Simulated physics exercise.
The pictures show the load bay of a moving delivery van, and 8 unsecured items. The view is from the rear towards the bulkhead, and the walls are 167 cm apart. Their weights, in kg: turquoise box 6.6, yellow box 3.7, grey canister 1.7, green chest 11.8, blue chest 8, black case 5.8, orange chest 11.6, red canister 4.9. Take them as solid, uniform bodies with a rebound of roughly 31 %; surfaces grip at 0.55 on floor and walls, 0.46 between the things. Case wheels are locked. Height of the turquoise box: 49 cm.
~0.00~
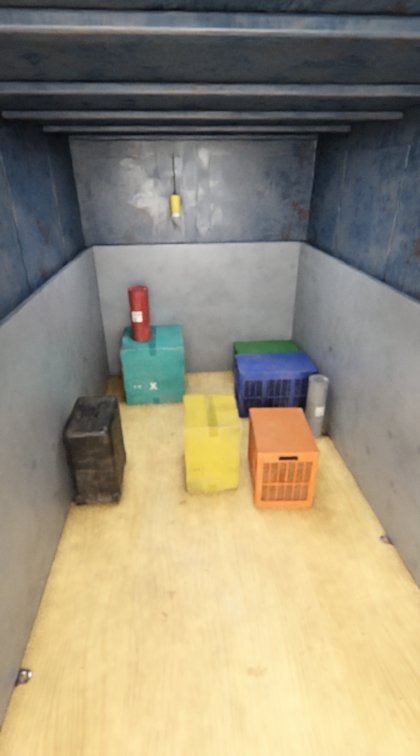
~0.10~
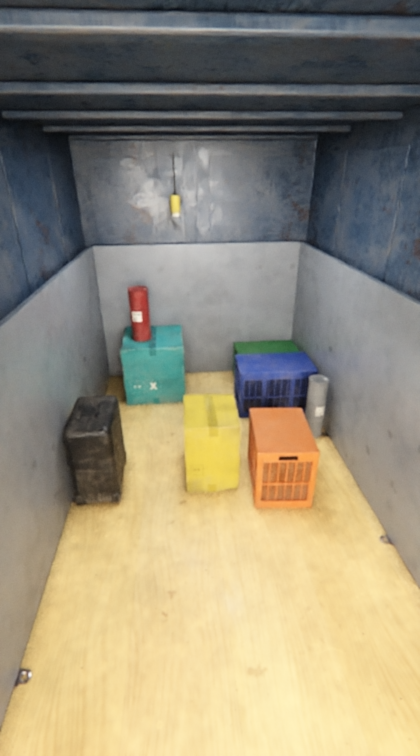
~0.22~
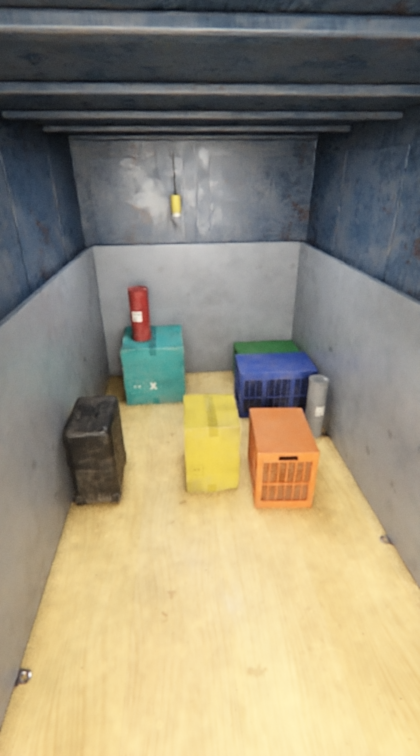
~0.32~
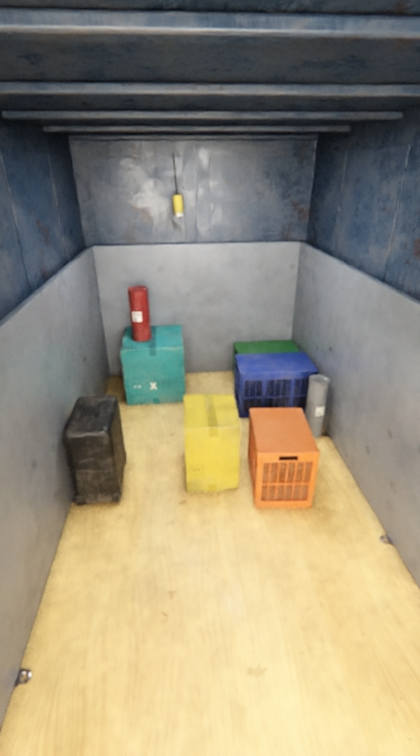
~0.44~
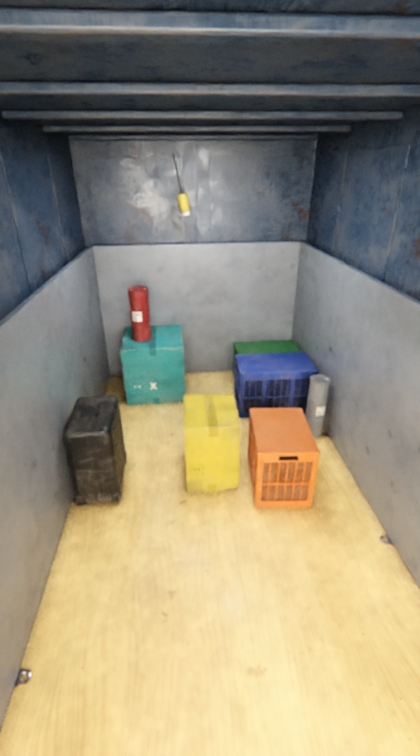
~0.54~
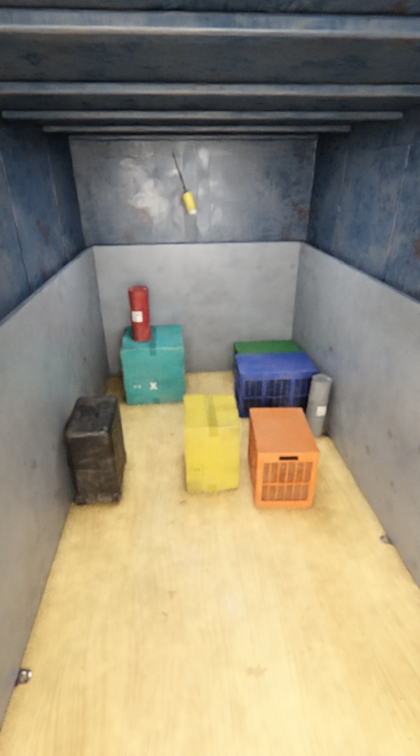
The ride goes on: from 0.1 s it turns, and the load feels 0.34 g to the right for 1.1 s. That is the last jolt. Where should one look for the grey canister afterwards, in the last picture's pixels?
The grey canister comes to rest near (316, 407).
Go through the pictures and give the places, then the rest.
In the first frame, smooth; grey canister (315, 407); turquoise box (155, 364).
In the second frame, smooth; blue chest (273, 384).
In the third frame, force 0.16 g right; black case (98, 448); orange chest (279, 456).
In the fourth frame, force 0.30 g right; red canister (140, 314); turquoise box (155, 364).
In the fifth frame, force 0.34 g right; yellow box (211, 442).
In the sixth frame, force 0.34 g right; grey canister (317, 406); blue chest (273, 384).
After 1.24 s, smooth.
After 1.64 s, as before.
In the end (2.3 s), all 8 under 15 cm from the start. At the end, from the last picture's camera, grey canister near (316, 407).
